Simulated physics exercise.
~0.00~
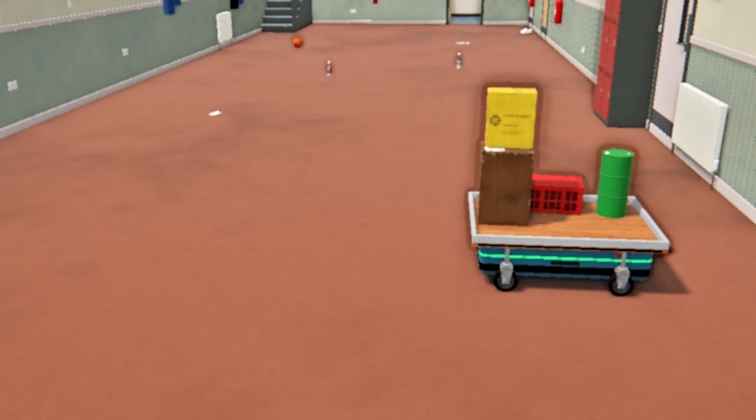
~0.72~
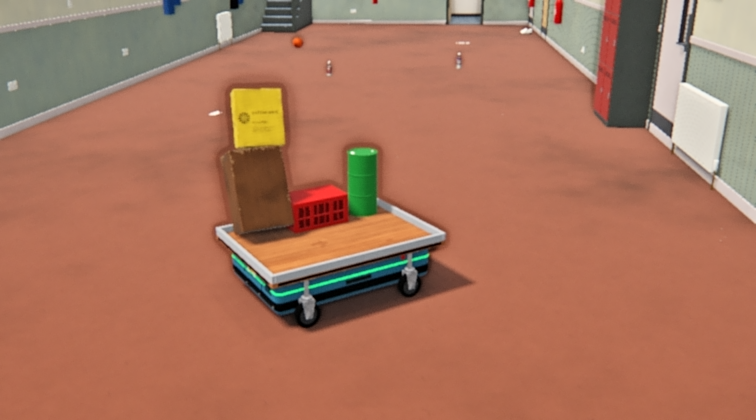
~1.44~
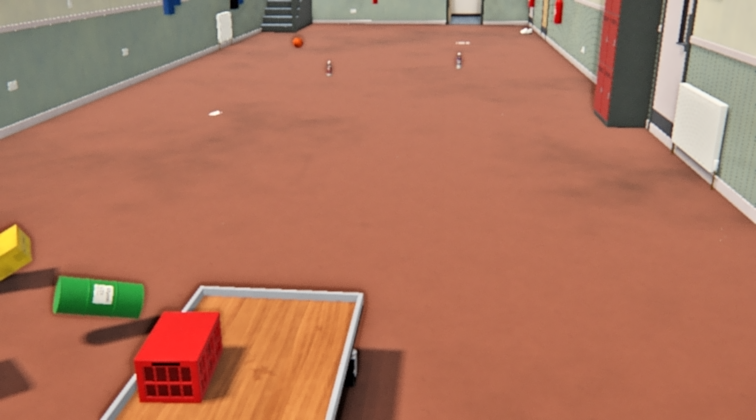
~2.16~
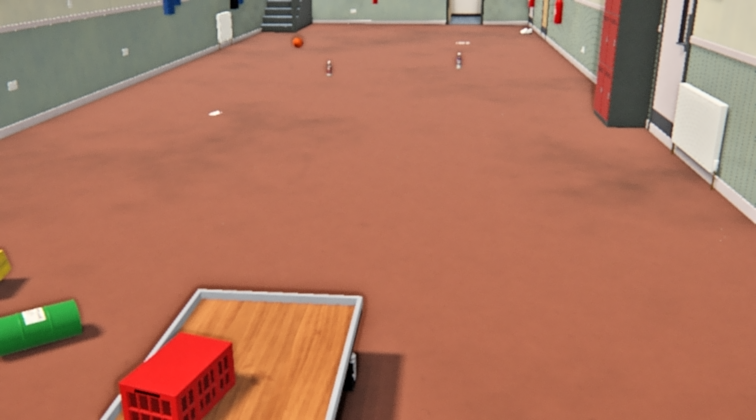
A flat cart swings left and stops, spilling everything except the red crate.
